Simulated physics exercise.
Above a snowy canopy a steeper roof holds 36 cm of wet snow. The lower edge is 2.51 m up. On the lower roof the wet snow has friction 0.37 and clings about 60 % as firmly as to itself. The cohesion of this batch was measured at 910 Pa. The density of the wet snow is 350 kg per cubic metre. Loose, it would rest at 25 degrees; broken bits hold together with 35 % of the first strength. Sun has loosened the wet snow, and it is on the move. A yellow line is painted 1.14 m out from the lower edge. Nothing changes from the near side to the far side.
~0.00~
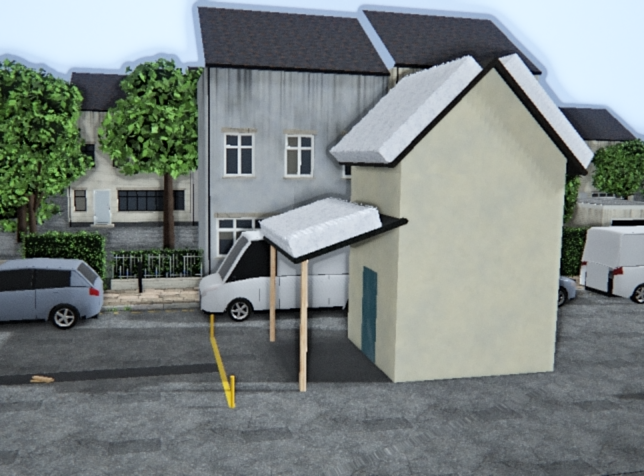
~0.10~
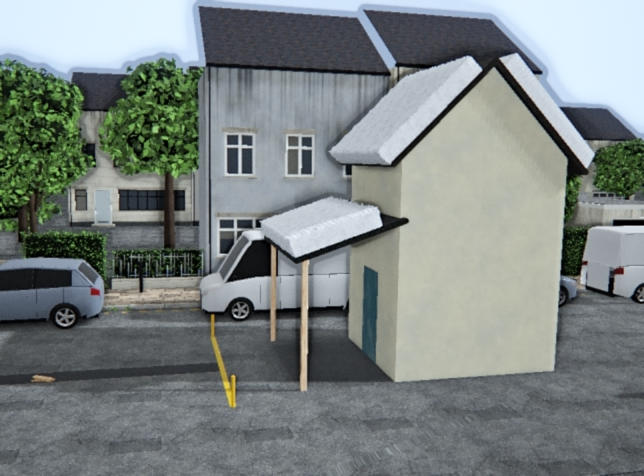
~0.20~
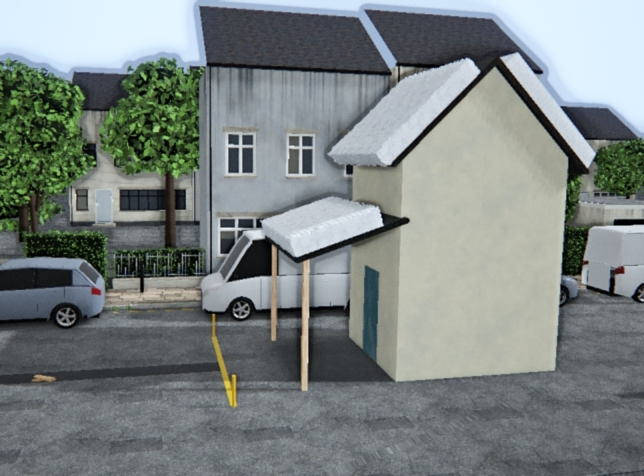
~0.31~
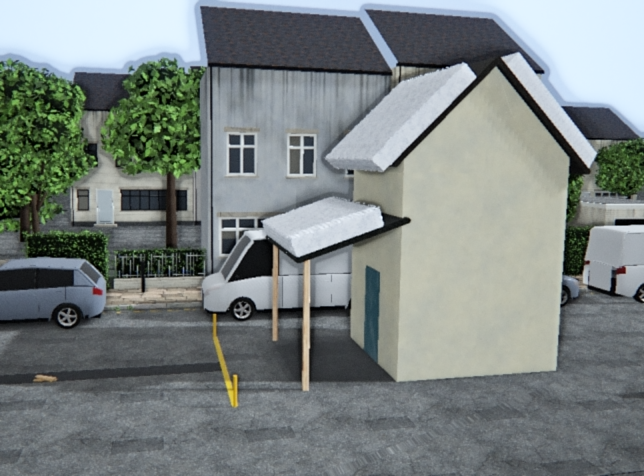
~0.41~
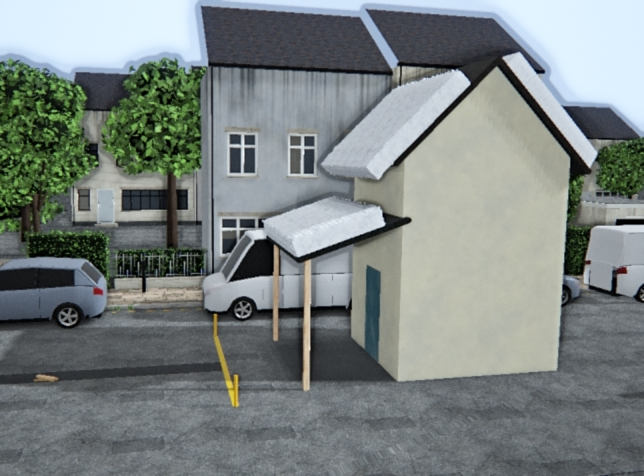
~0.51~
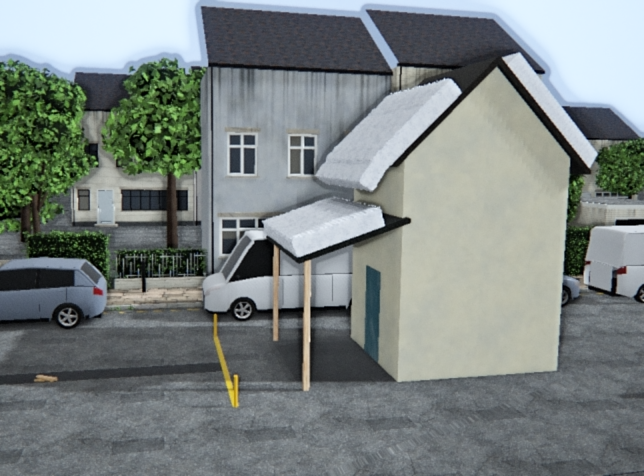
Small cream building with a steep roof, its thick snow slab slowly sliding down the left slope above a lower snow-covered canopy.
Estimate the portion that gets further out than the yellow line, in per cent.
It comes to some 50 %.
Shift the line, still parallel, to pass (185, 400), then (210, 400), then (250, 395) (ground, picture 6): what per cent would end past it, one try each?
In turn about 30 %, 35 %, 60 %.
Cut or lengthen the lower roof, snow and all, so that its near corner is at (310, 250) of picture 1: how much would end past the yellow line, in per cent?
In that case some 55 per cent.
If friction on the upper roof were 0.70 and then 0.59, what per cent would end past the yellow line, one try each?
In that order: 20 %, 30 %.
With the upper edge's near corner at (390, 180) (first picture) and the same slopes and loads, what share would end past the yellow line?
In that case some 40 per cent.
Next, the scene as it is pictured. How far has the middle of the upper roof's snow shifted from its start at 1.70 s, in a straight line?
Some 4.4 m.
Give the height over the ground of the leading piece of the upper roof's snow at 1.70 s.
Roughly 0.0 m.
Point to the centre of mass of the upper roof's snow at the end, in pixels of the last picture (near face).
Around (210, 373).
By 1.06 s, none is below the lower edge and 0 % is past the line.
By 1.70 s, 44 % is below the lower edge and 21 % is past the line.
By 2.35 s, 65 % is below the lower edge and 48 % is past the line.
By 3.00 s, 79 % is below the lower edge and 50 % is past the line.
By 4.10 s, at the end, 79 % is below the lower edge and 50 % is past the line.
